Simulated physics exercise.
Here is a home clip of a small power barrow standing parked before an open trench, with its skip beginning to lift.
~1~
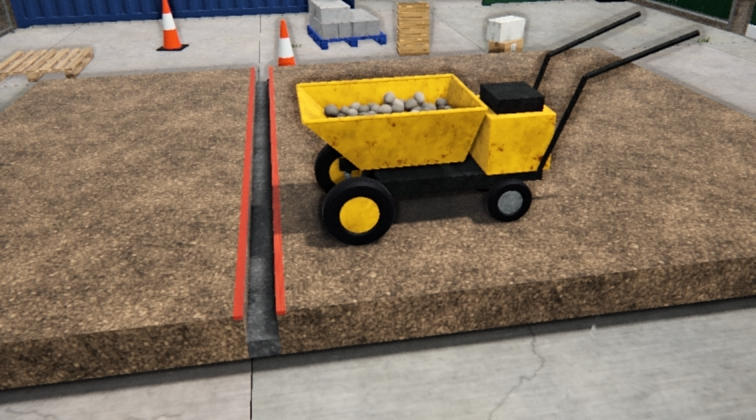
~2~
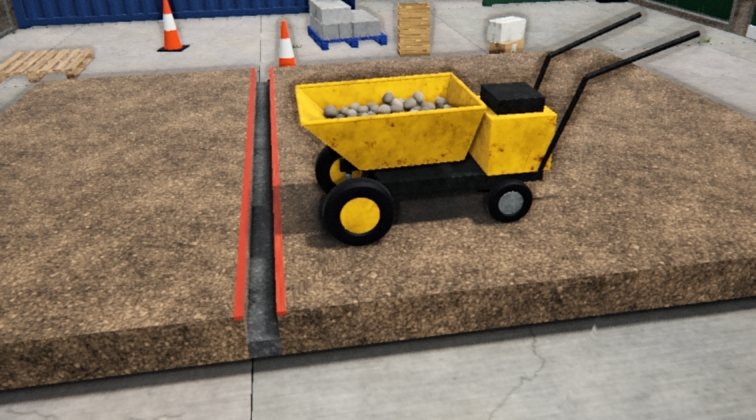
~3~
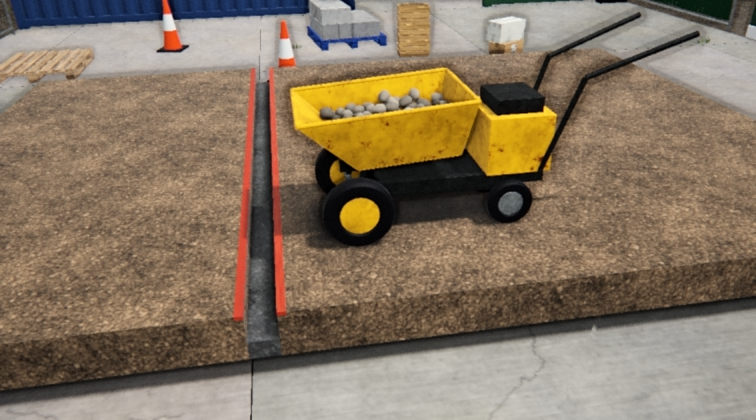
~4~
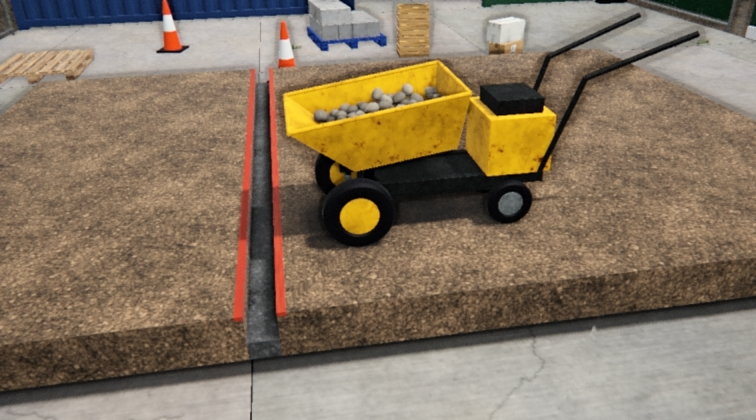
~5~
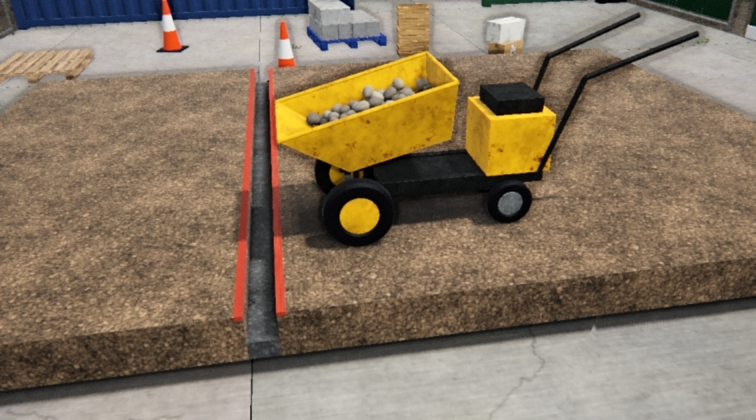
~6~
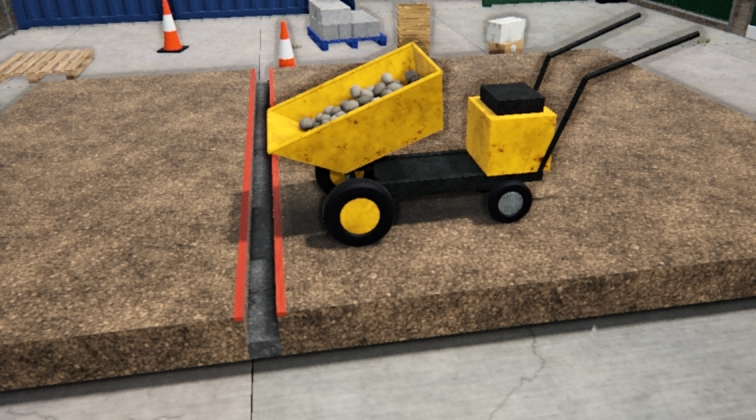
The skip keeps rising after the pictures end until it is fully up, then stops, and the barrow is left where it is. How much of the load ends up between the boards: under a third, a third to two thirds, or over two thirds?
Most likely the part landing in the trench will be short of a third.
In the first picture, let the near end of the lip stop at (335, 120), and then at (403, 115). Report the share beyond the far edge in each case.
I'd put it at around 30 percent the first time and 10 percent the second.
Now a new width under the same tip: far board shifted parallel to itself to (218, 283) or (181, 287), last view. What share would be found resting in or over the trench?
50 %, then 90 %.
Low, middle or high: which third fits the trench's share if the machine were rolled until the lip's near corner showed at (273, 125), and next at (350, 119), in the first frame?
Lab note - position 1: Below one third; position 2: Between a third and two thirds.
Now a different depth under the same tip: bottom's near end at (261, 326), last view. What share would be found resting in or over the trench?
About 0 per cent.
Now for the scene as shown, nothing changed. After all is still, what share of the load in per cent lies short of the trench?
That share is about 0 percent.
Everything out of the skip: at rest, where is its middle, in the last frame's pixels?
I'd place the middle at about (197, 227).
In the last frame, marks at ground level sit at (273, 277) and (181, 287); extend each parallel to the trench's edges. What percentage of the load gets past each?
First 70 in a hundred, second 30 in a hundred.
Soon after the last picture, skip tipped steeply; all in the skip.
A little later, skip tipped right over; about half in the skip; a stray few in or heaped over the trench; about half beyond it; a stray few falling.
Later still, skip tipped right over; about a third in the skip; a stray few in or heaped over the trench; about two thirds beyond it.
At rest, skip tipped right over; about a third in the skip; a stray few in or heaped over the trench; about two thirds beyond it.
